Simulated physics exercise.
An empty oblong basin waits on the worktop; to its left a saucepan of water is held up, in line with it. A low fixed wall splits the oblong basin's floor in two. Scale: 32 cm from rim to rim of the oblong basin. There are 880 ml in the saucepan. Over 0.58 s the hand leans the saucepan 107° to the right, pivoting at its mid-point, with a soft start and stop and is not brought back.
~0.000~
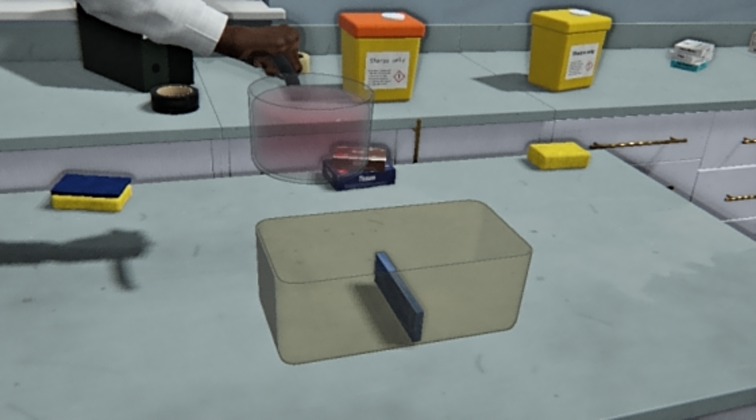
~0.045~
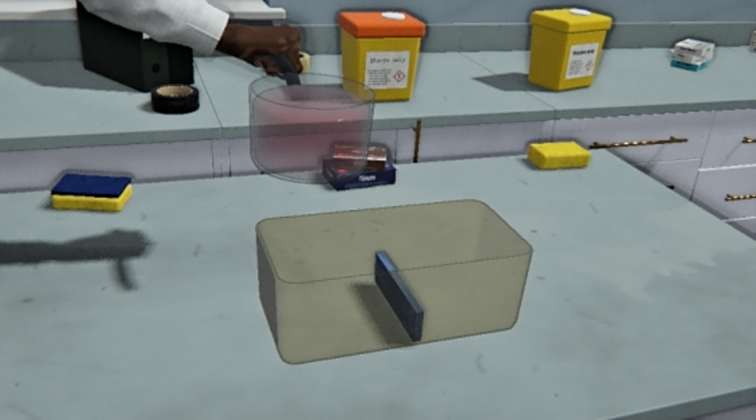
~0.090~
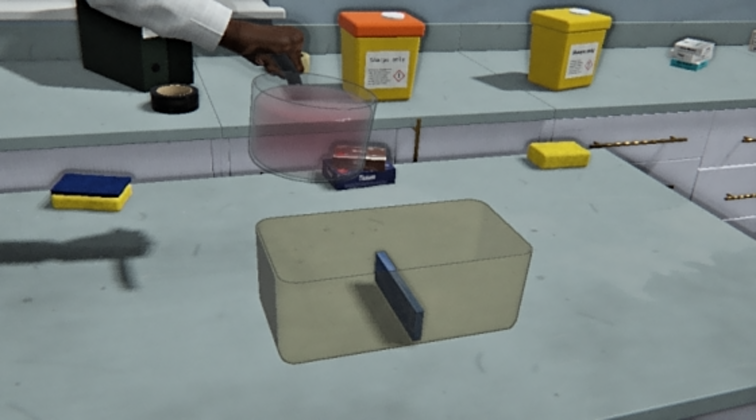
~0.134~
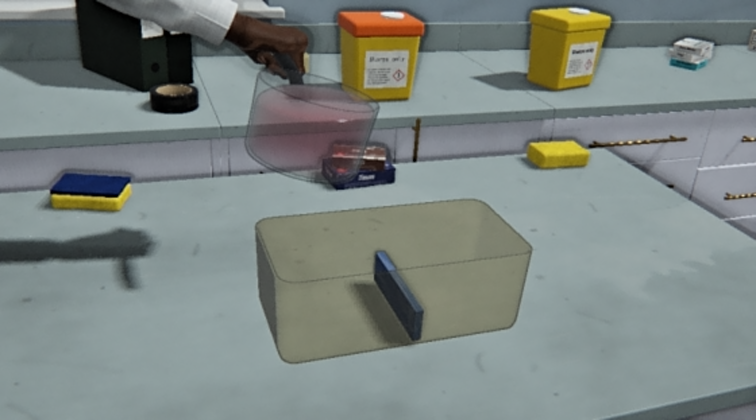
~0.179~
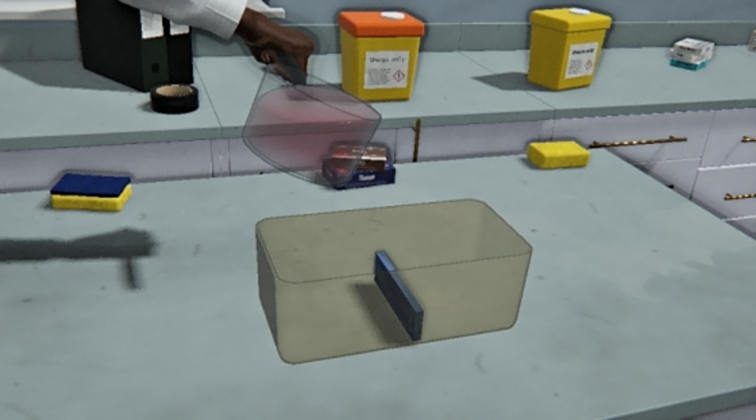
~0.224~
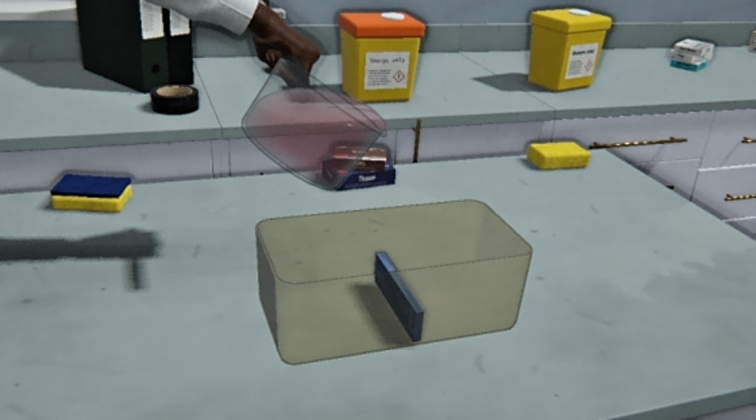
A dark-skinned hand in a white sleeve holds a clear pan of pinkish liquid over a pale grey-blue laboratory worktop, seen from slightly above by a still camera. An empty, see-through yellowish oblong basin with a dark blue upright divider stands in front, with sponges, black tape and yellow bins around and behind. Starting gently, the hand leans the pan rightward, more and more steeply, its liquid shifting toward the lowered edge.
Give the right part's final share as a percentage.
About 53 per cent.
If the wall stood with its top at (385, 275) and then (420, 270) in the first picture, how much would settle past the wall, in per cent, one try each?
First 80, then 20 per cent.
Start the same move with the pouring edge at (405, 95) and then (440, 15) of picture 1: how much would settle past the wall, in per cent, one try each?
In turn about 85 and 65 per cent.
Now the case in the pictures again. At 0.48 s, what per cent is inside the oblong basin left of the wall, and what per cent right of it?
Some 2 per cent left and 24 right.
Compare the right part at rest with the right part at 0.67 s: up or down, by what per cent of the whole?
The share moves down, by some 4 per cent.
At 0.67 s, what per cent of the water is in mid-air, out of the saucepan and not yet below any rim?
About 9 per cent.
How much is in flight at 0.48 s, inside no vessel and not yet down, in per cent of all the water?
Some 44 per cent.
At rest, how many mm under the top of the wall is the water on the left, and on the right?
Left about 28 mm, right about 22 mm.
After 0.48 s the tilt is 99° and 32 per cent is still to pour, 2 is left of the wall and 23 right of it.
After 0.67 s the tilt is 107° and 6 per cent is still to pour, 27 is left of the wall and 58 right of it.
After 0.87 s the tilt is 107° and 0 per cent is still to pour, 43 is left of the wall and 53 right of it.
After 1.08 s the tilt is 107° and 0 per cent is still to pour, 46 is left of the wall and 53 right of it.
In the end 46 per cent lies left of the wall, 53 right of it and 1 outside.
